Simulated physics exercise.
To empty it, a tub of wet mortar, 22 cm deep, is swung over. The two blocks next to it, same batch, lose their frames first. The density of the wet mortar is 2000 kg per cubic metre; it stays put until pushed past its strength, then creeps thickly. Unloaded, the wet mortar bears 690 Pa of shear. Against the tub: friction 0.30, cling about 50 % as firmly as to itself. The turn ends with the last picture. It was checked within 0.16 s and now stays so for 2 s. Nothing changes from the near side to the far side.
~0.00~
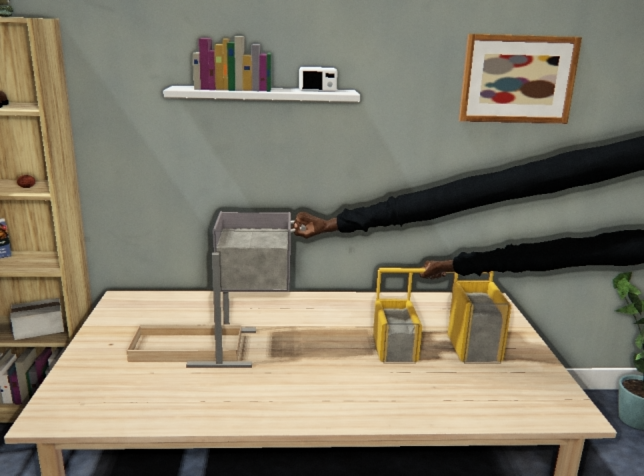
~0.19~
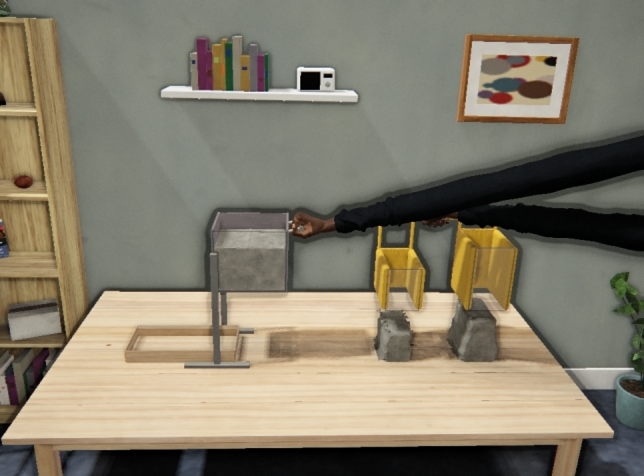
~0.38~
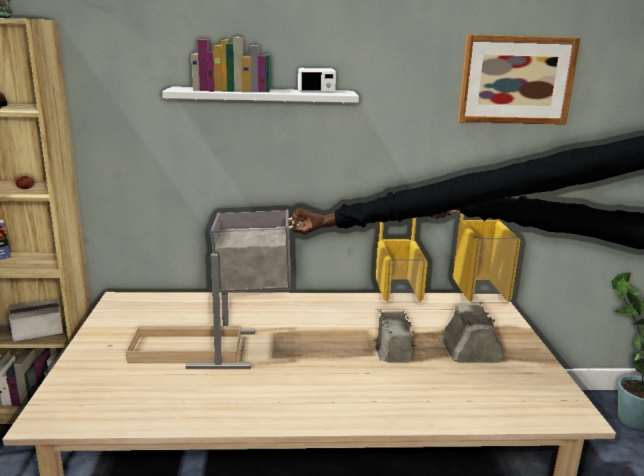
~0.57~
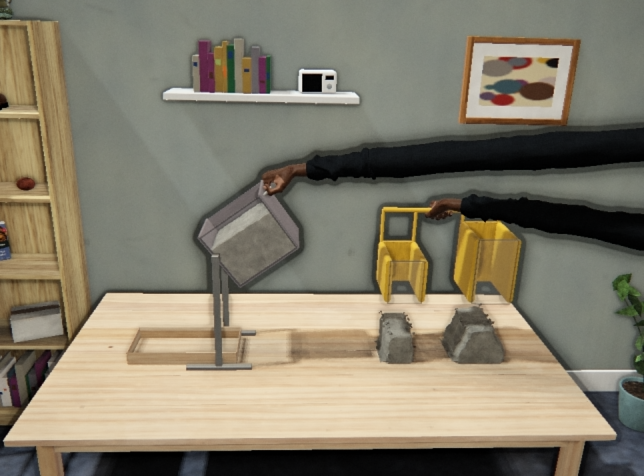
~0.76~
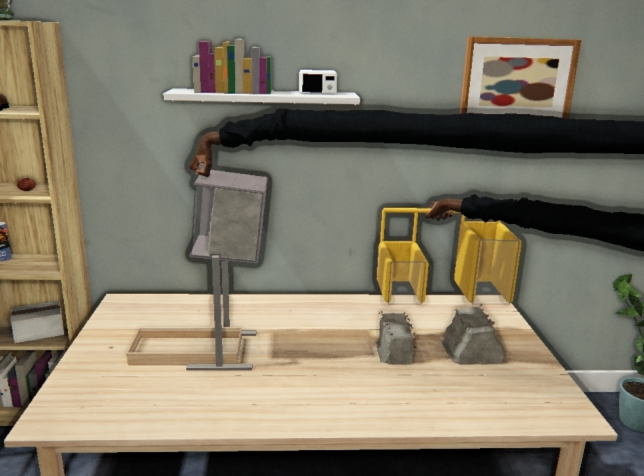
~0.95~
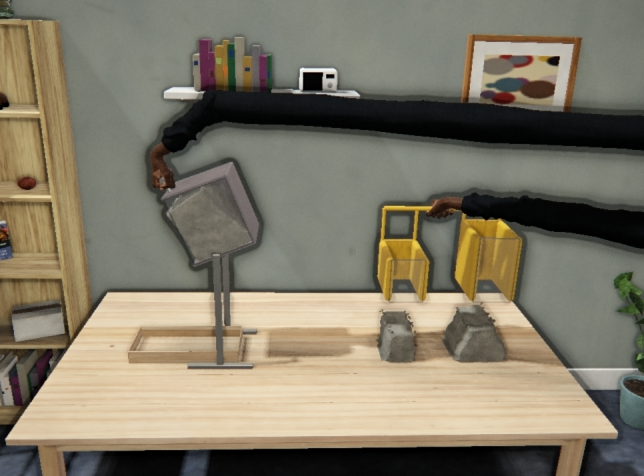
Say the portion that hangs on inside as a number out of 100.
Close to 0 per cent.
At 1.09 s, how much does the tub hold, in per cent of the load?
Near 40 %.
By 1.09 s, the tub is at 112 degrees and holds 42 %.
By 1.26 s, the tub is at 112 degrees and holds 18 %.
By 1.43 s, the tub is at 112 degrees and holds 0 %.
By 1.60 s, the tub is at 112 degrees and holds 0 %.
By 2.95 s, at the end, the tub is at 112 degrees and holds 0 %.
